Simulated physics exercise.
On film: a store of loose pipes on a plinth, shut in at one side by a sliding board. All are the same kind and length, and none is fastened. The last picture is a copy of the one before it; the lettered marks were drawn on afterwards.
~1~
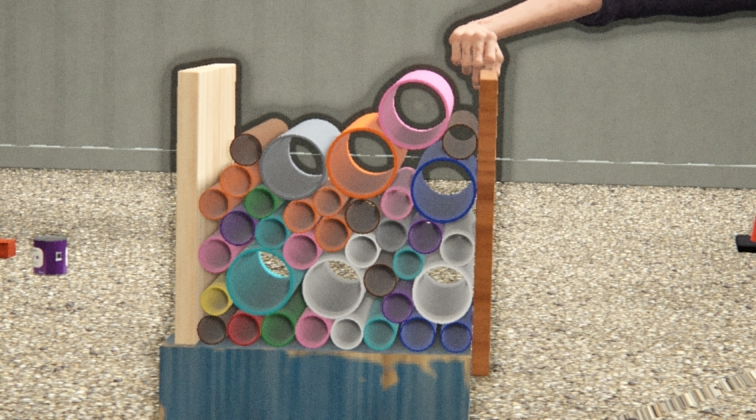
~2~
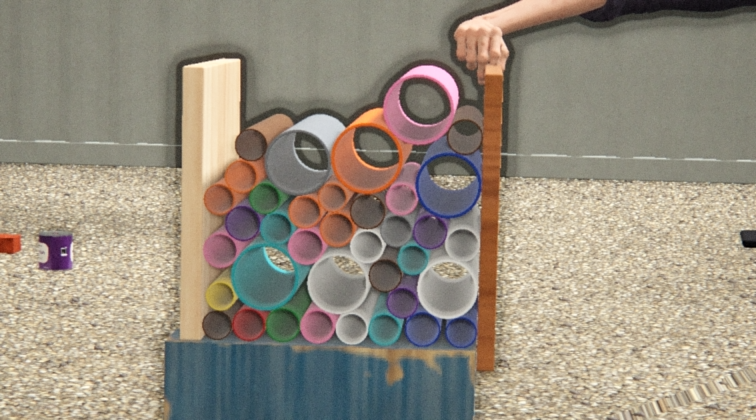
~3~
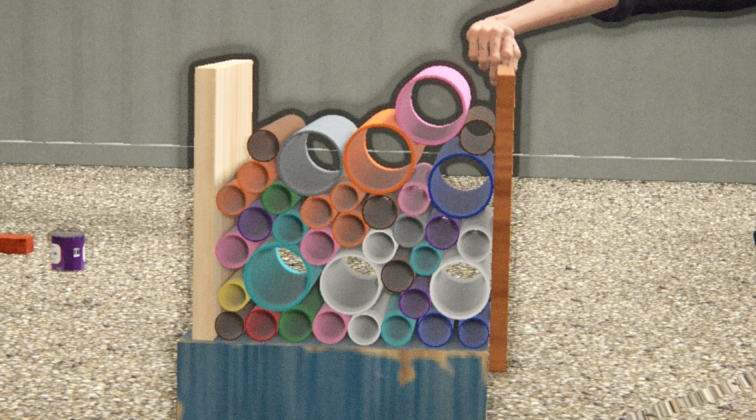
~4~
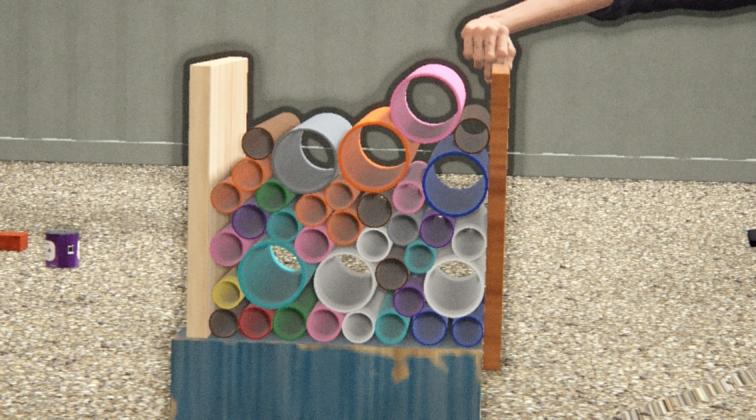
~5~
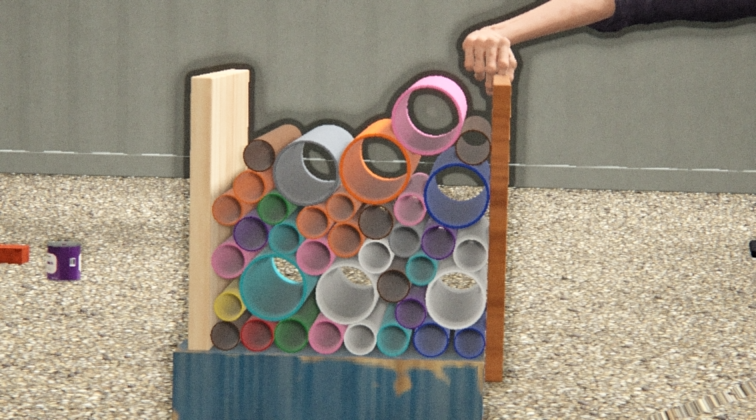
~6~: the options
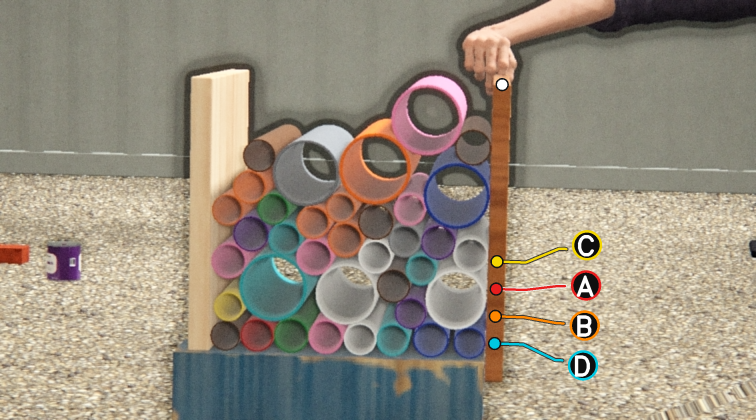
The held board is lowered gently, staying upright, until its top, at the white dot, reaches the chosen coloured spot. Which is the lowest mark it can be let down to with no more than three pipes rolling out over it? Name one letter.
Stop at C.
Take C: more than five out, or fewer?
It loses fewer than five.
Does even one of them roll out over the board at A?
Yes, at A.
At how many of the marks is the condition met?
One of the four.
On the copy, A at (497, 289); B at (496, 316); C at (497, 261); D at (495, 343); the white dot at (503, 84).
On C. First, top of the board (491, 160).
Then, top of the board (488, 244).
Finally, top of the board (488, 260), three out over the board.
By contrast, A four out over the board; B more than three out over the board; D more than three out over the board.
